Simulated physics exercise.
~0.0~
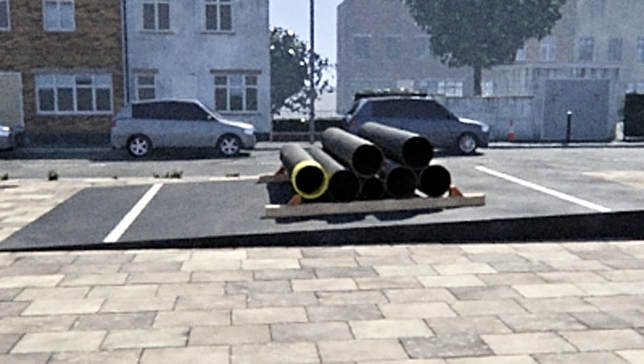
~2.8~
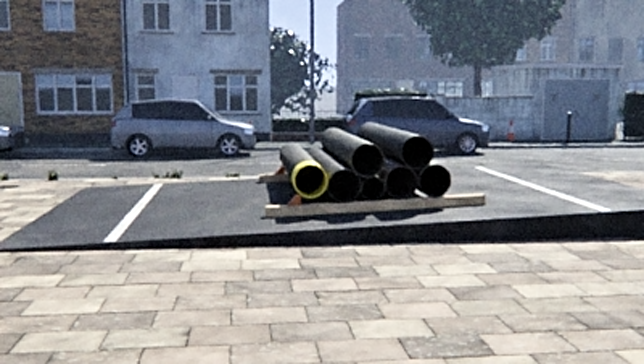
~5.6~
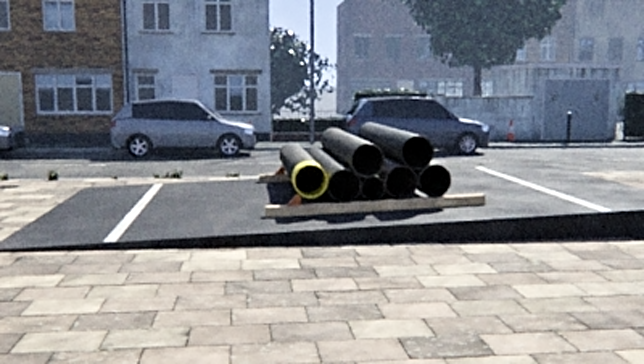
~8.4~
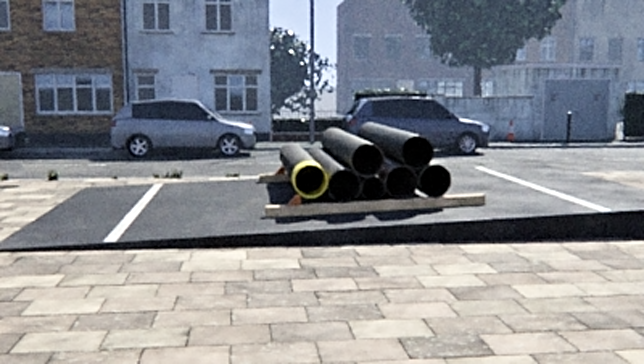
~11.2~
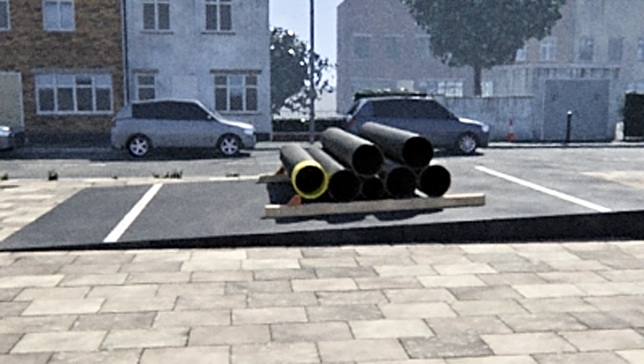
A yellow-rimmed pipe and the dark pipes stacked with it never moved, resting on timber bearers on a patch of asphalt between two white lines, with parked cars and houses behind, and the whole pile was still sitting there at the end.
